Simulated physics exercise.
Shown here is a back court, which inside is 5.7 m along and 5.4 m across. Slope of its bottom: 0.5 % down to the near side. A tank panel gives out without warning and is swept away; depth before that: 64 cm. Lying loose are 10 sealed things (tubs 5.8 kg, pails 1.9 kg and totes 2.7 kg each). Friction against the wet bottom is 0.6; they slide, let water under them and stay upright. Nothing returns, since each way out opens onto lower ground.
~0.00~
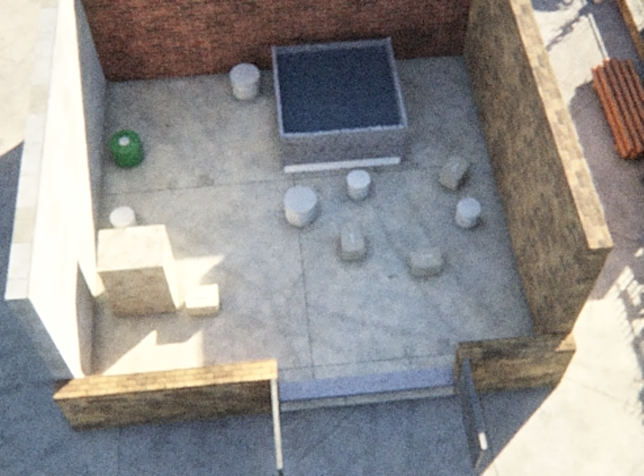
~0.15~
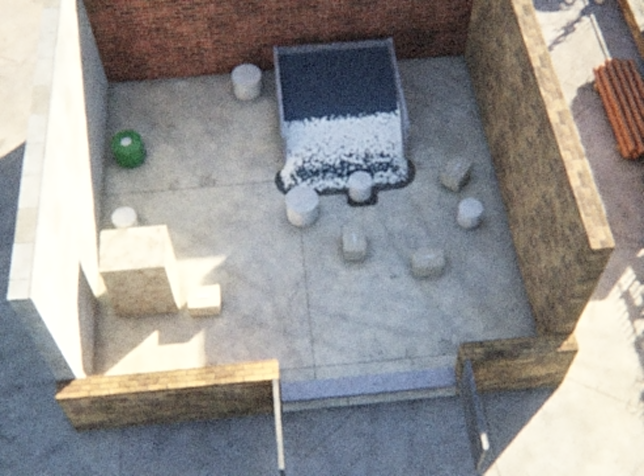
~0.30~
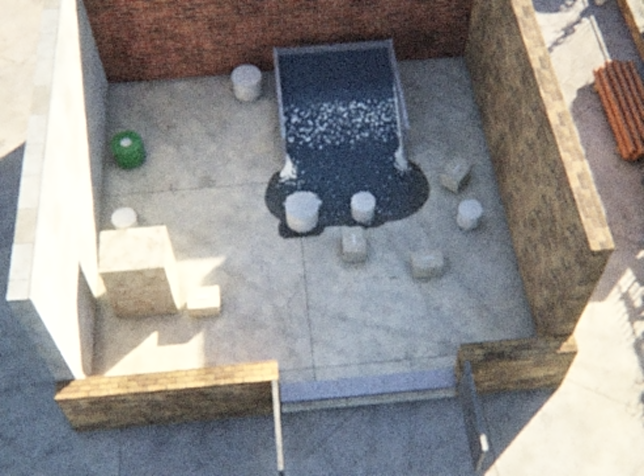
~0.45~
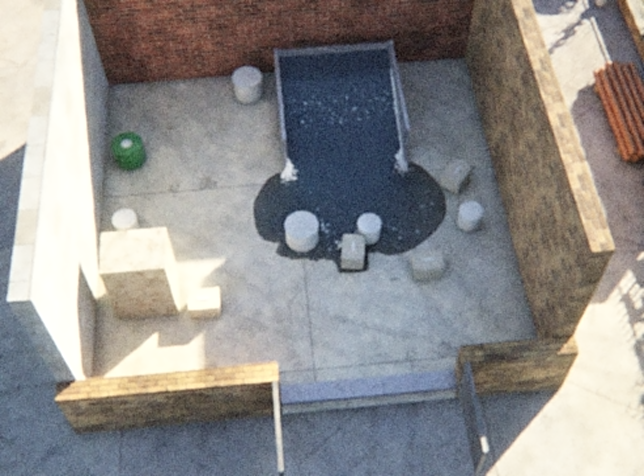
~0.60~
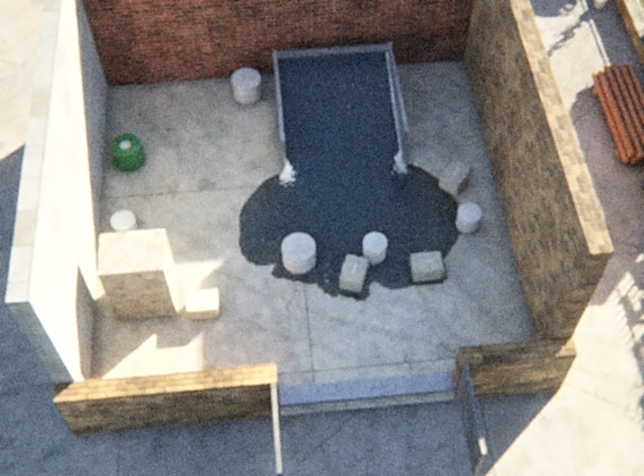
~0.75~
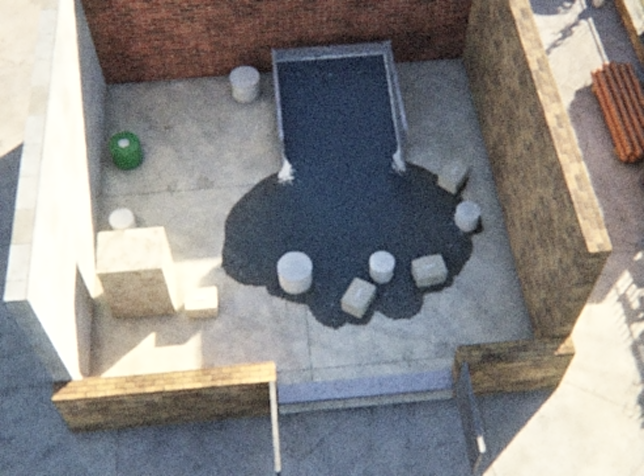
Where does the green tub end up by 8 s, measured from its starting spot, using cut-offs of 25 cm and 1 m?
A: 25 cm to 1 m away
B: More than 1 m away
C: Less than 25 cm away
A.
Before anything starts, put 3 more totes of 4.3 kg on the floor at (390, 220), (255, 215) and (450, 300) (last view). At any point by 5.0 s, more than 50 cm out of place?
In that order: More, more, past it.
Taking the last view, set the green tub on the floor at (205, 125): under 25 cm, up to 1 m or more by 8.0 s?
In the end it keeps its place.
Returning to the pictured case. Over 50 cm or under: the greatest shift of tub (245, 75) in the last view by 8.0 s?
Verdict: Never crossed the line.
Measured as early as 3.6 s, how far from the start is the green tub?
Roughly 0 centimetres by that point.
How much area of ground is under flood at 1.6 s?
Wet area: Approx. 18 m2.
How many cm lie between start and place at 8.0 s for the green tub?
40 centimetres.
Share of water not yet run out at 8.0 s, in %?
Somewhere near 50 percent, give or take.
After 1.6 s the green tub is near (124, 143), 0.0 m from its start, aground; 2 of 10 are out; 3 afloat.
After 3.6 s the green tub is near (124, 143), 0.0 m from its start, aground; 2 of 10 are out; 4 afloat.
After 5.6 s the green tub is near (135, 122), 0.4 m from its start, aground; 4 of 10 are out; 2 afloat.
After 8.0 s the green tub is near (135, 121), 0.4 m from its start, aground; 4 of 10 are out; 2 afloat.
